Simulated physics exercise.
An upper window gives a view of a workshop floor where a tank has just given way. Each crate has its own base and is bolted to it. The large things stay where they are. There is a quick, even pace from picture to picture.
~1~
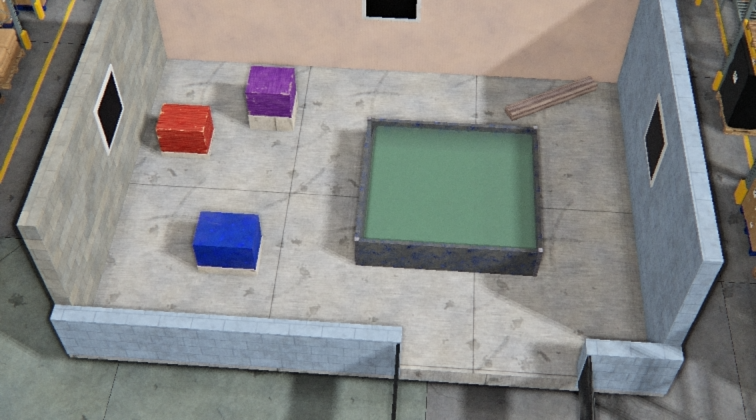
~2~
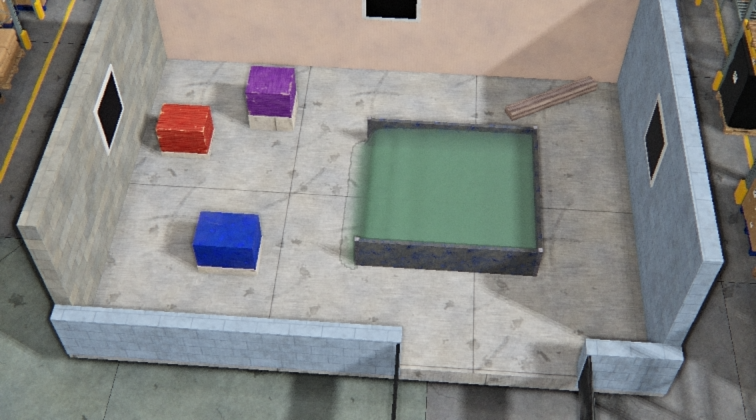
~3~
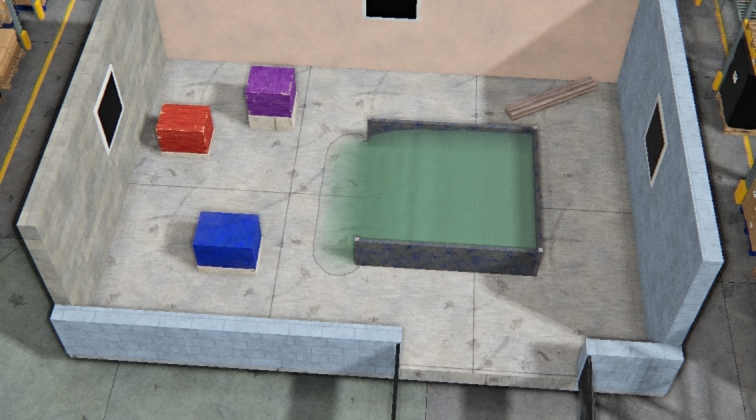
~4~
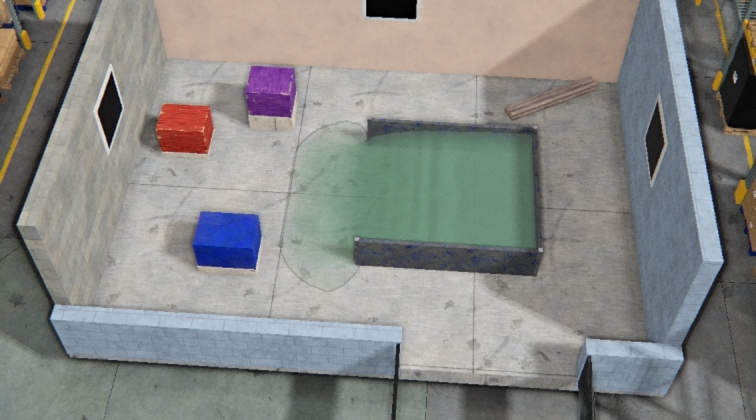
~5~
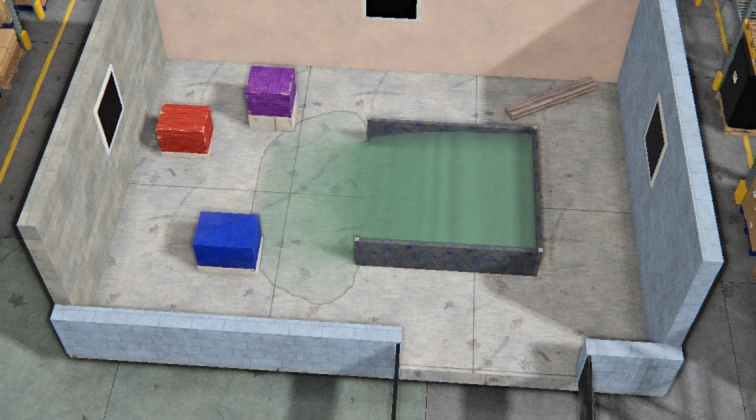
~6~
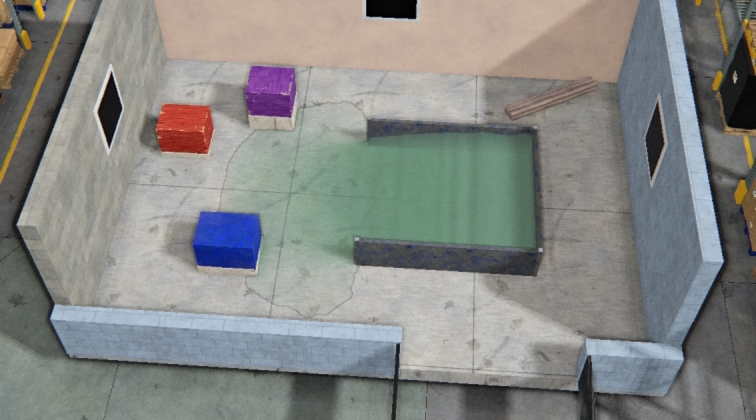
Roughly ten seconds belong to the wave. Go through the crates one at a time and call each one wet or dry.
The red crate is wet. The blue crate is wet. The purple crate is dry.
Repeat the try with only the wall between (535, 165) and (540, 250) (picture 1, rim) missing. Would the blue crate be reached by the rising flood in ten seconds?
The blue crate is not overtopped.
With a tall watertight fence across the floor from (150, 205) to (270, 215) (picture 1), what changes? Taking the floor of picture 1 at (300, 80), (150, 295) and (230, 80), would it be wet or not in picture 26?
Taking the three spots in order: Soaked, soaked, soaked.
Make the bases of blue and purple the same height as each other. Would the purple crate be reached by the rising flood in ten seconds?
As for the purple crate crate, it is drenched.
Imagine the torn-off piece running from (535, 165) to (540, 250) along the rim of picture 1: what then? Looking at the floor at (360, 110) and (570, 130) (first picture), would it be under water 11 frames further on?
Waterless, submerged.
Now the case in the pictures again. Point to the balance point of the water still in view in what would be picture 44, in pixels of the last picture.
That comes out near (287, 196).
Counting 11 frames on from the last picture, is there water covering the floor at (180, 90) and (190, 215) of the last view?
Going in order, I'd say drenched for the first and drenched for the second.
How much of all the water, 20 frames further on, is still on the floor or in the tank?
My reckoning gives about 100 %.
A moment on, water covers 30 % of the floor; the red crate water round its plinth, the blue crate water round its plinth, the purple crate water round its plinth.
Next, water covers 40 % of the floor; the red crate water round its plinth, the blue crate water round its plinth, the purple crate water round its plinth.
Then, water covers 55 % of the floor; the red crate water round its plinth, the blue crate water round its plinth, the purple crate water round its plinth.
Later, water covers 75 % of the floor; the red crate water round its plinth, the blue crate water round its plinth, the purple crate water round its plinth.
In the end, water covers 100 % of the floor; the red crate was topped, the blue crate was topped, the purple crate stayed above the water.
